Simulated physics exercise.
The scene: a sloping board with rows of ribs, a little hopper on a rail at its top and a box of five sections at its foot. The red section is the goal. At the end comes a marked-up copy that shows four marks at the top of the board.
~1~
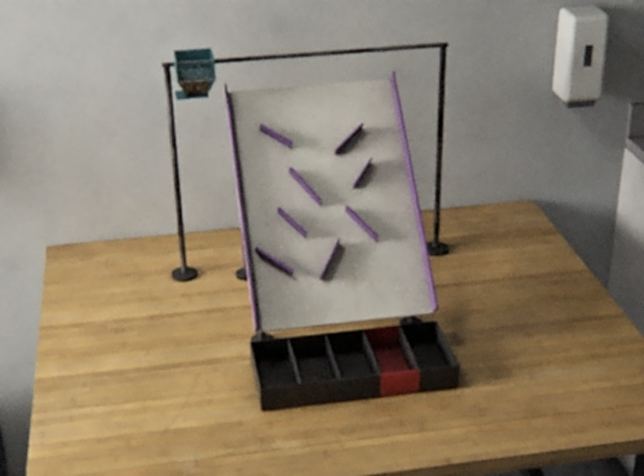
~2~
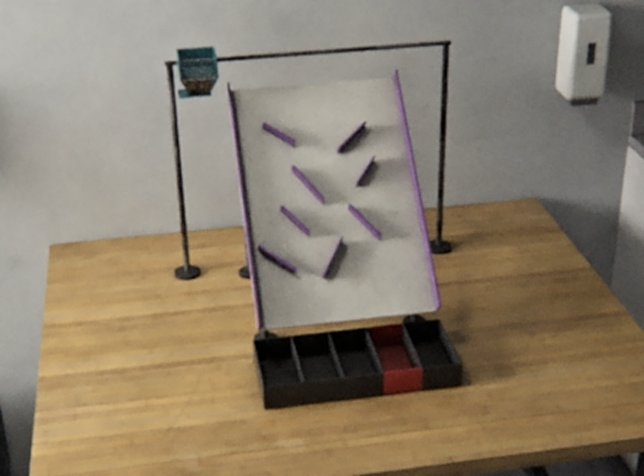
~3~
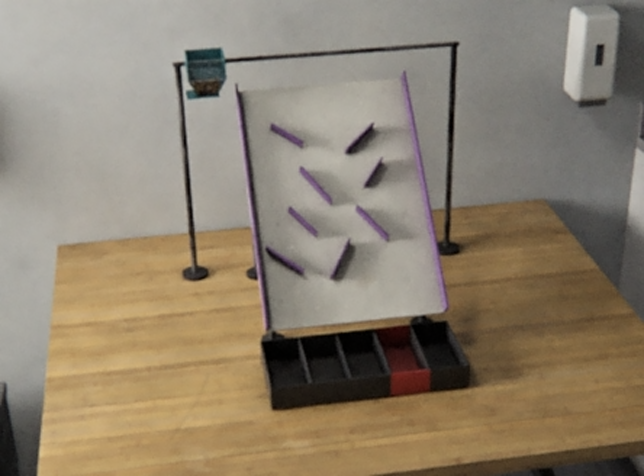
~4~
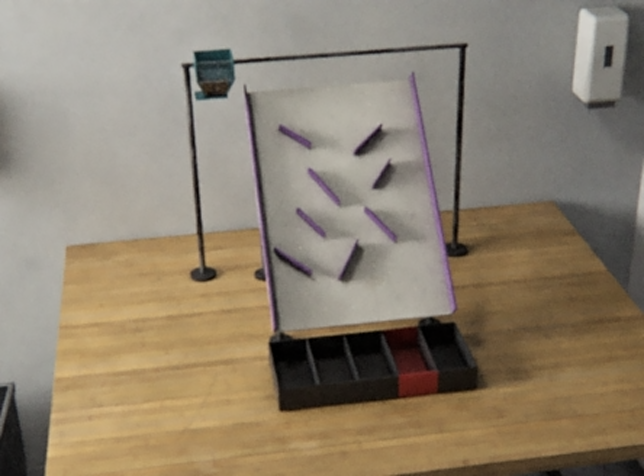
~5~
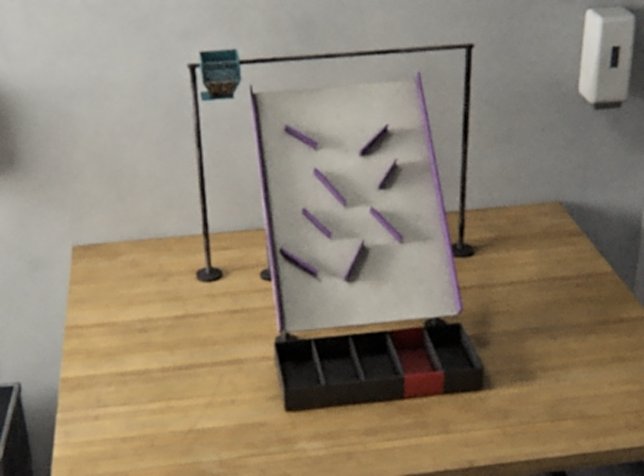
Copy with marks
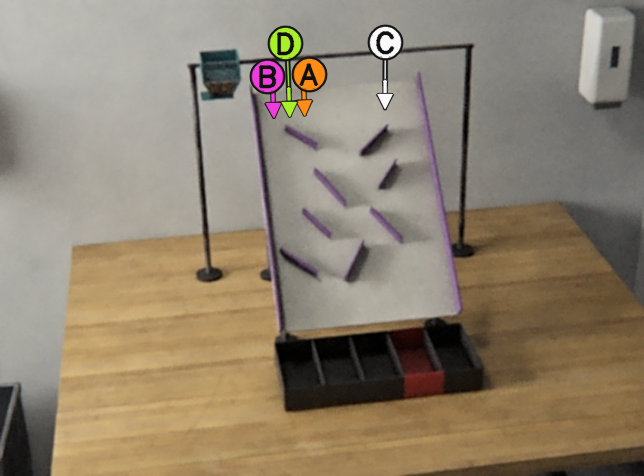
The footage shows a sloping pale board with purple edges and angled ribs on a wooden table, a small hopper on a rail at its upper left and a five-section box below; only the view shifts slightly.
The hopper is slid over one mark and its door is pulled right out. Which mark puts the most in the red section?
Use mark A.
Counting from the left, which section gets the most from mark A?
It is the fourth one.
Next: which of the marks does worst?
B it is.
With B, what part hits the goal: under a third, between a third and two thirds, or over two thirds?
Mark B gives under a third.
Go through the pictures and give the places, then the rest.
Hopper (196, 86), allspice berries, door shut, in the first picture.
Ribs (263, 122) to (295, 141), (339, 148) to (366, 122), (293, 165) to (324, 199), in the second picture.
Ribs (366, 183) to (382, 157), (289, 207) to (317, 233), (357, 205) to (388, 236), in the third picture.
Ribs (274, 247) to (312, 272), (340, 277) to (358, 239), in the fourth picture.
Red section (424, 383), number 4 of 5 from the left, in the fifth picture.
On the marked copy, mark A meets the board at (304, 110); mark B meets the board at (273, 112); mark C meets the board at (385, 103); mark D meets the board at (289, 111).
Choosing A, roughly half in the red section, roughly a third in other sections, about a tenth outside the box.
Choosing B, about a tenth in the red section, almost all in other sections.
Choosing C, roughly a third in the red section, roughly half in other sections, about a tenth outside the box.
Choosing D, roughly a third in the red section, roughly half in other sections, about a tenth held on the board, just a few outside the box.
